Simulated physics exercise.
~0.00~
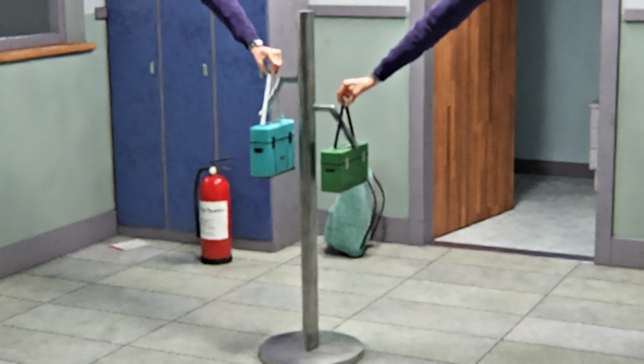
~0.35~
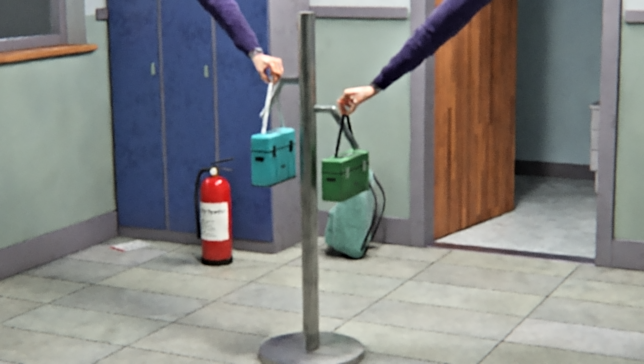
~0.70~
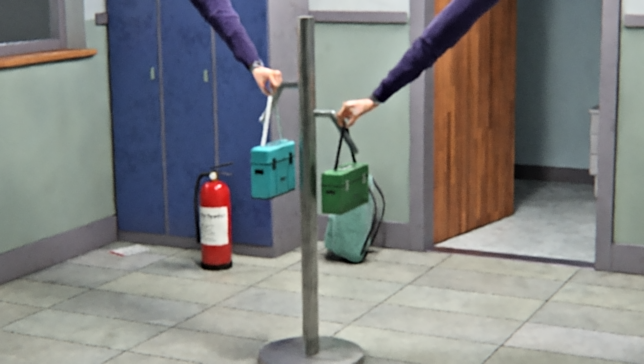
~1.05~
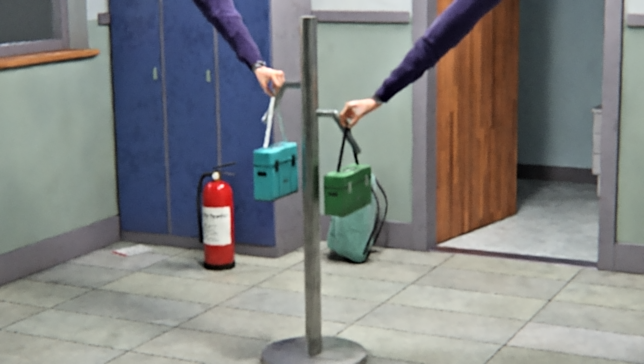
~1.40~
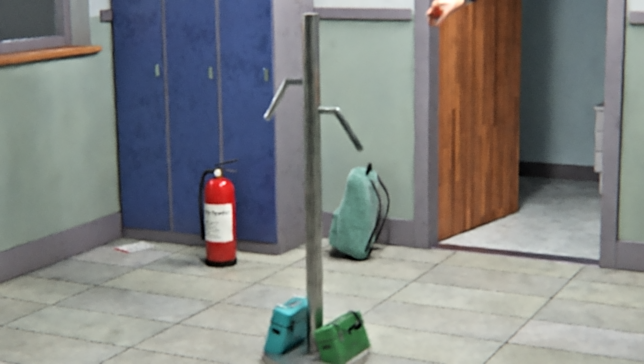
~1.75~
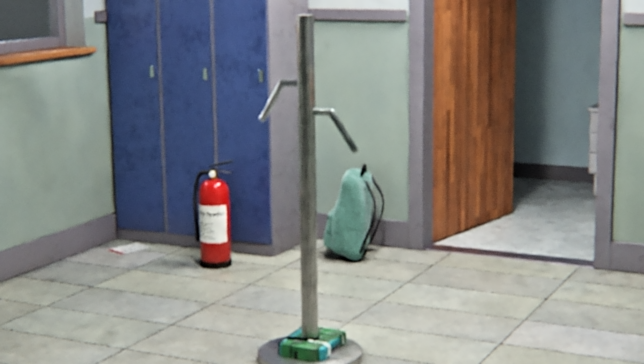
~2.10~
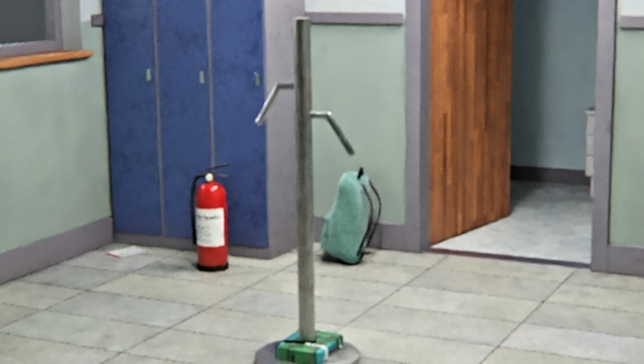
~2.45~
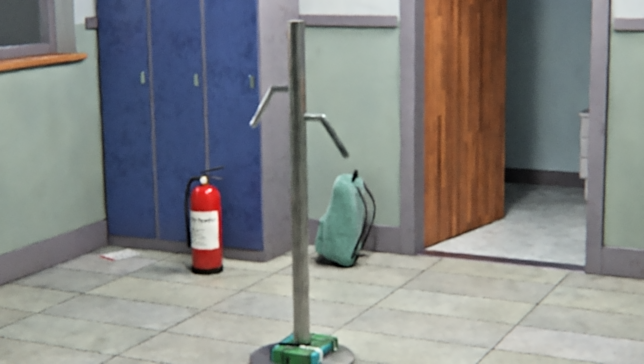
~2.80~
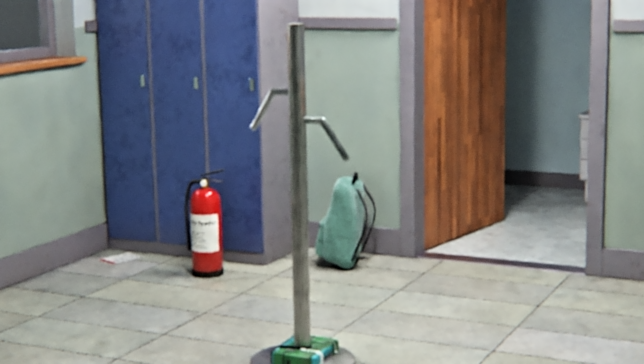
Two hands lowered a turquoise case and a green case by their loops onto the downward-sloping pegs of a metal stand and let go, but both cases dropped to the floor and ended up lying on their sides together at its base.
